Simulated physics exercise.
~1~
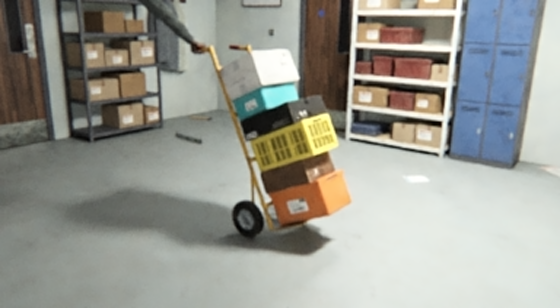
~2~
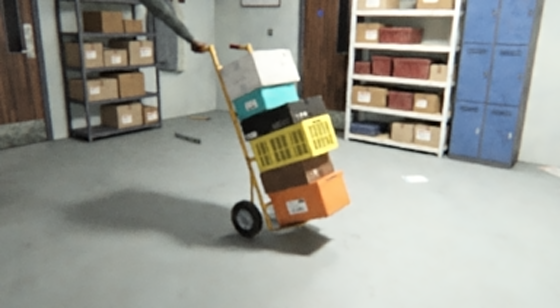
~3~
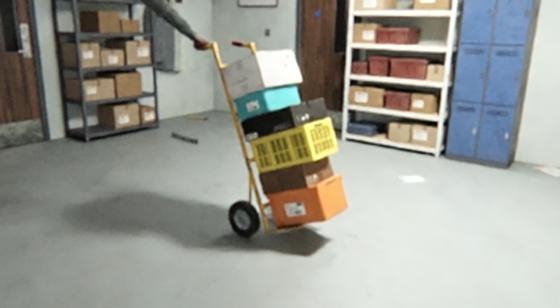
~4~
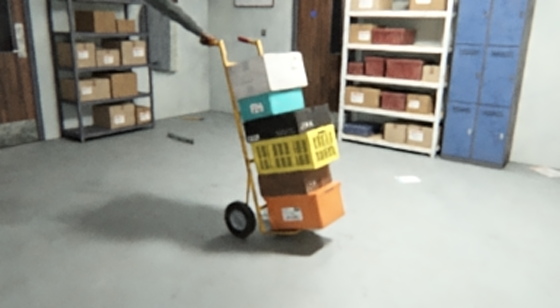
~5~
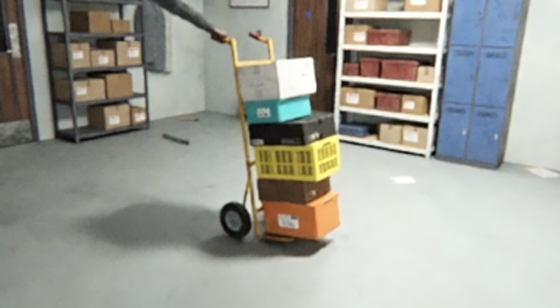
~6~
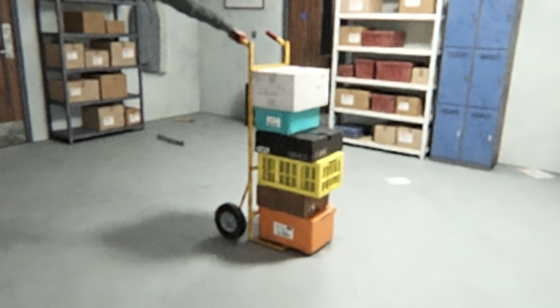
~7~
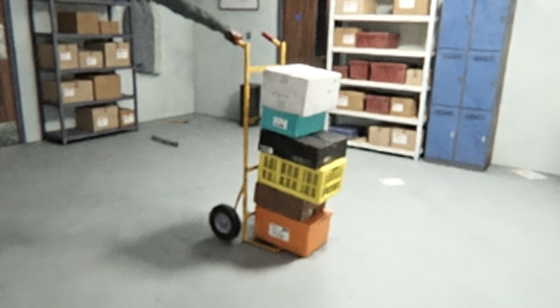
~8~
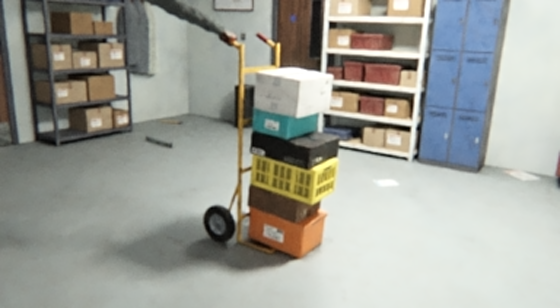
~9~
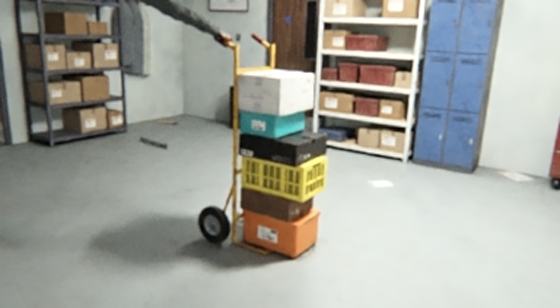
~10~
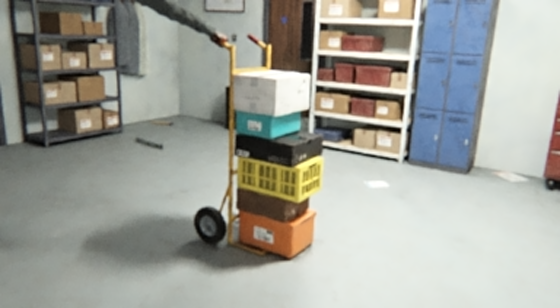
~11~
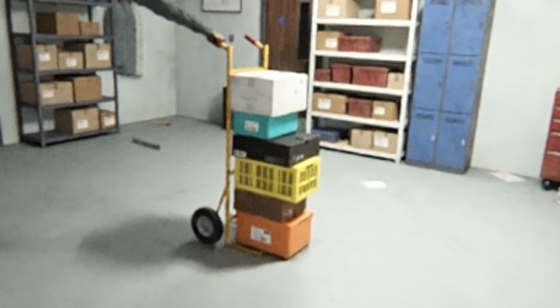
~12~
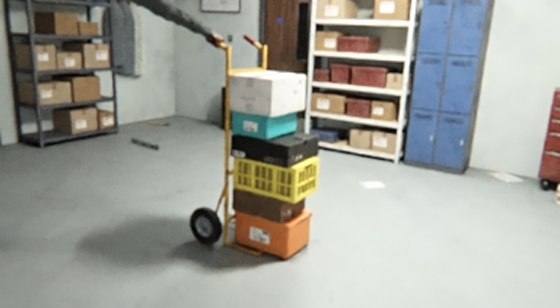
In a storage room with shelves and blue lockers, an arm at the left swung a tilted yellow hand truck upright, its stack of six boxes and crates wobbling slightly at the top before settling, and everything stayed stacked as the truck stood still.
